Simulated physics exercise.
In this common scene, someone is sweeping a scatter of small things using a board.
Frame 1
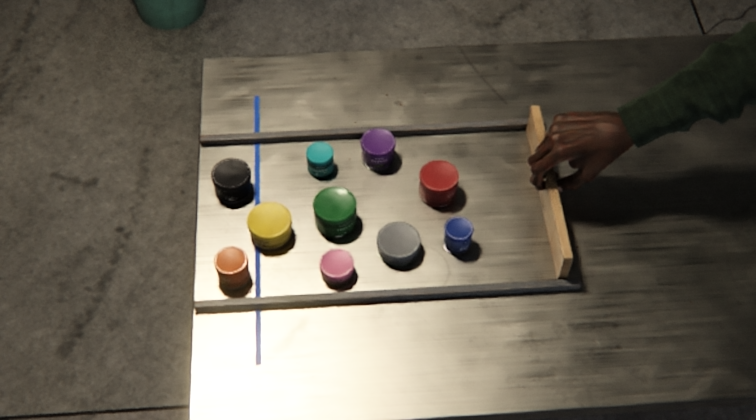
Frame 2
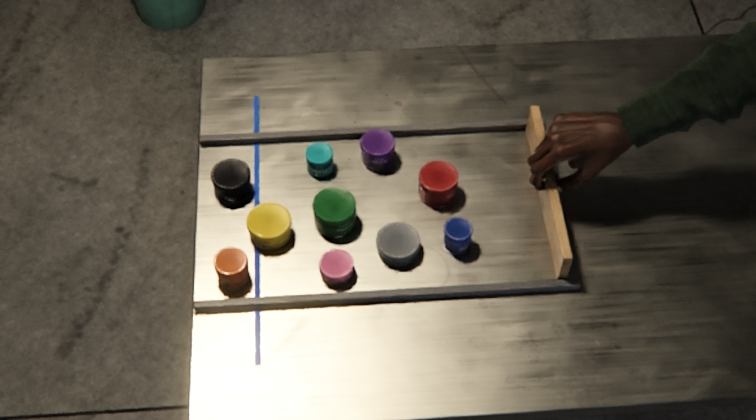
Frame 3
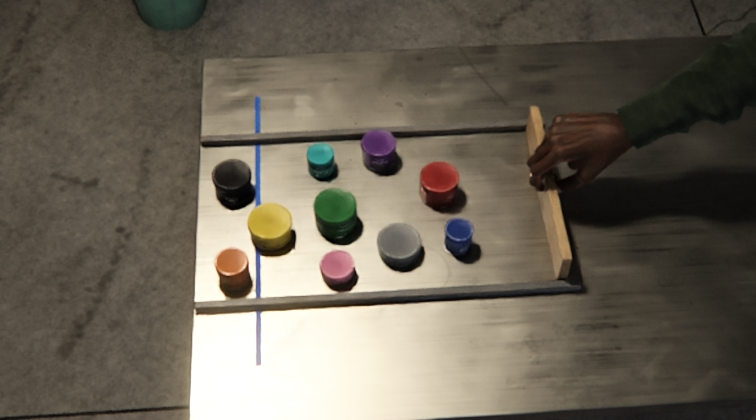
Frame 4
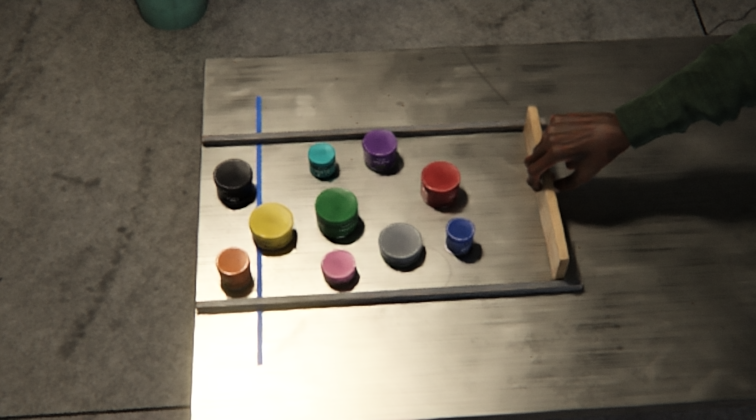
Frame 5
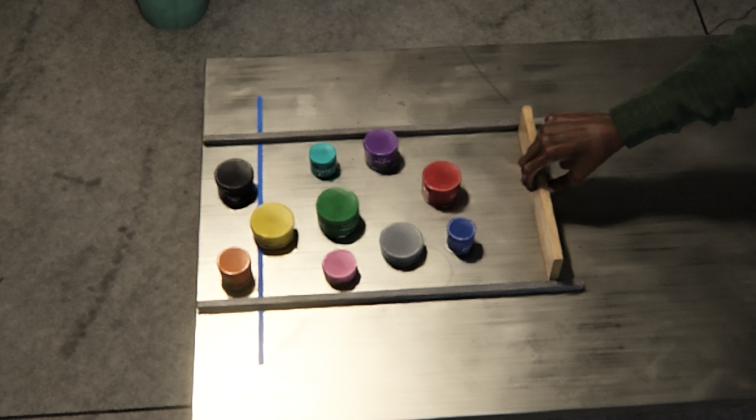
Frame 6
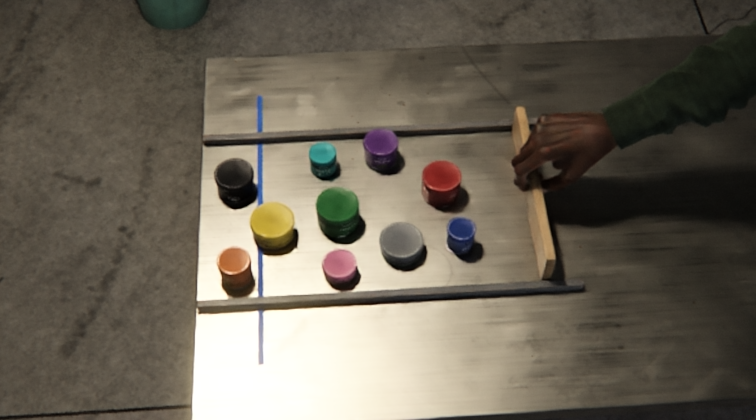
On a wooden tabletop between two rails, a hand holds an upright board to the right of several colourful small pots and tubs, then slides it slightly left, while the containers stay in place around a blue tape line.
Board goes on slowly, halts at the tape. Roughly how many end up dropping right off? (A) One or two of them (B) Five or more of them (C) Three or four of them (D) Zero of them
Answer: A.
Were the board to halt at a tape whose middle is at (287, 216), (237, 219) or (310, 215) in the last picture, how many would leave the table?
Try 1: 0; try 2: 5; try 3: 0.
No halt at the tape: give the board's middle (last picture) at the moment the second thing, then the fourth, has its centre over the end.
Its centre point is roughly (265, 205) and later (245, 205).
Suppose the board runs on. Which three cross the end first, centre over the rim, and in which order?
First the orange tin, next the yellow tin, then the black pot.
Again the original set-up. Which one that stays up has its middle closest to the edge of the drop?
The black pot.
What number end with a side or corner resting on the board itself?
It's 5 of them.
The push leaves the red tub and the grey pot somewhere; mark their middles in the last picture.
Roughly at (240, 183) and at (212, 262), in that order.
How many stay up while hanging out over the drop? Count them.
2, I think.
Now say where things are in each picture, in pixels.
The first picture shows black pot (232, 181); orange tin (232, 268); yellow tin (270, 226); board (548, 190); tape (257, 218).
The second picture shows orange tin (232, 269); red tub (438, 184).
The third picture shows yellow tin (271, 227); green tub (335, 213).
The fourth picture shows black pot (234, 182); blue pot (460, 237).
The fifth picture shows orange tin (235, 268); turquoise tub (323, 160).
The sixth picture shows black pot (235, 181); orange tin (235, 268); yellow tin (273, 226); board (532, 191); tape (260, 218).
Soon after, none off yet; black pot at rest near (235, 181); orange tin at rest near (235, 268); yellow tin at rest near (273, 226).
Then, none off yet; black pot moving near (228, 184); orange tin moved a little near (218, 278); yellow tin moved about its own width near (235, 227).
At rest, the number that fall off is one or two; fallen, yellow tin and orange tin.
